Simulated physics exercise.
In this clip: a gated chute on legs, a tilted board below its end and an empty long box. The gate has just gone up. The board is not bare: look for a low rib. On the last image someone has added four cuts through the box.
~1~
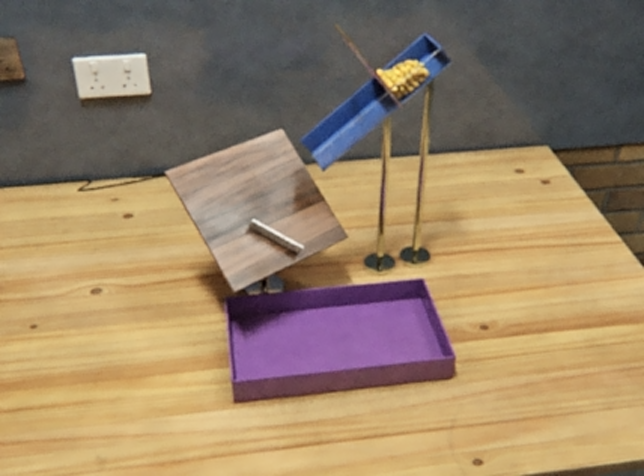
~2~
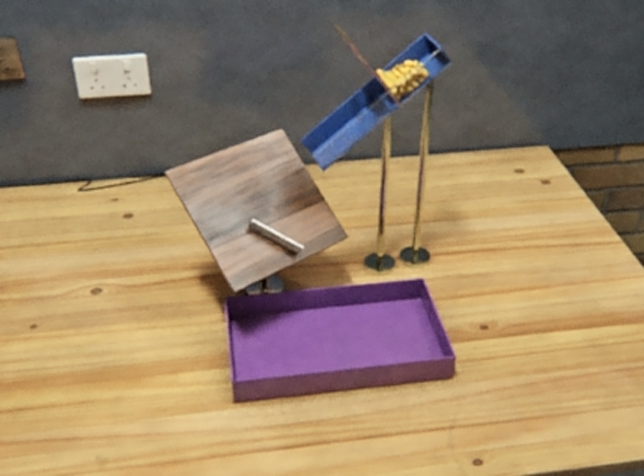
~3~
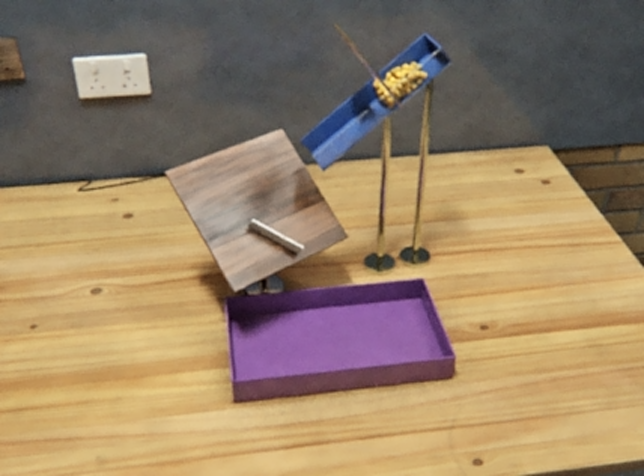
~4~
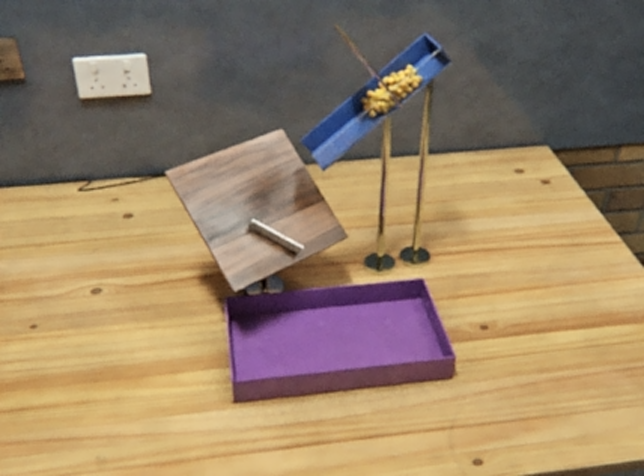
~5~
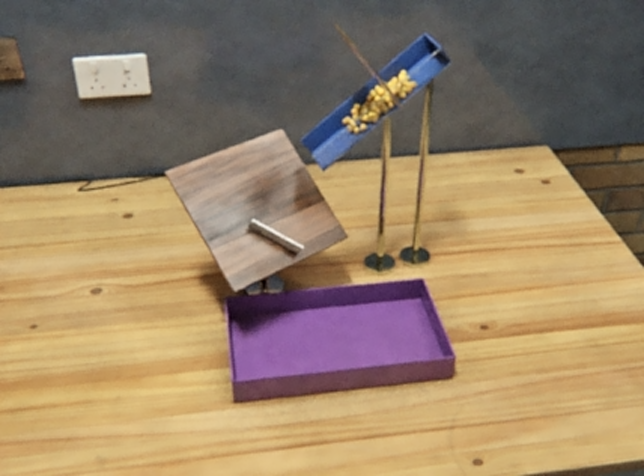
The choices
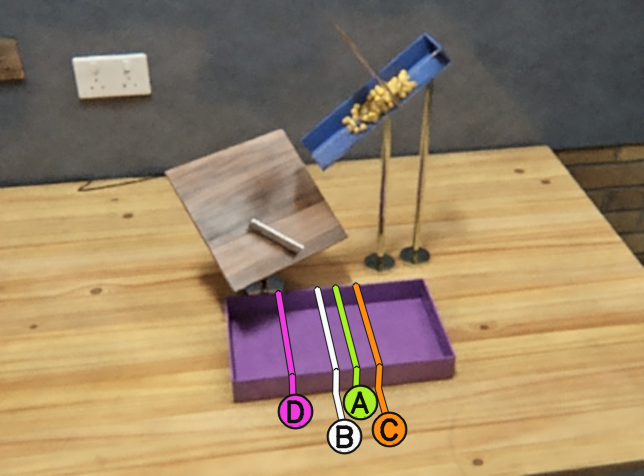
At the start, a cluster of yellow puffed pieces sits near the top of a sloping blue chute on legs, above a tilted wooden board with a low rib and an empty purple box. The pieces then slide down the chute toward the lower left, spreading out until their front is partway along.
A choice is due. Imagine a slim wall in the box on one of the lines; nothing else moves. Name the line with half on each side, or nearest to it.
The answer is line A.
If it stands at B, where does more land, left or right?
Right.
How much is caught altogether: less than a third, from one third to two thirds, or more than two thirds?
It is more than two thirds.
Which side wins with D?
The right side.
On the marked copy, line A crosses the front rim at (356, 367); line B crosses the front rim at (336, 370); line C crosses the front rim at (379, 365); line D crosses the front rim at (292, 375).
With A, of what is caught, about half on the left of the divider, about half on the right.
With B, of what is caught, a stray few on the left of the divider, nearly all on the right.
With C, of what is caught, nearly all on the left of the divider, a stray few on the right.
With D, of what is caught, a stray few on the left of the divider, nearly all on the right.
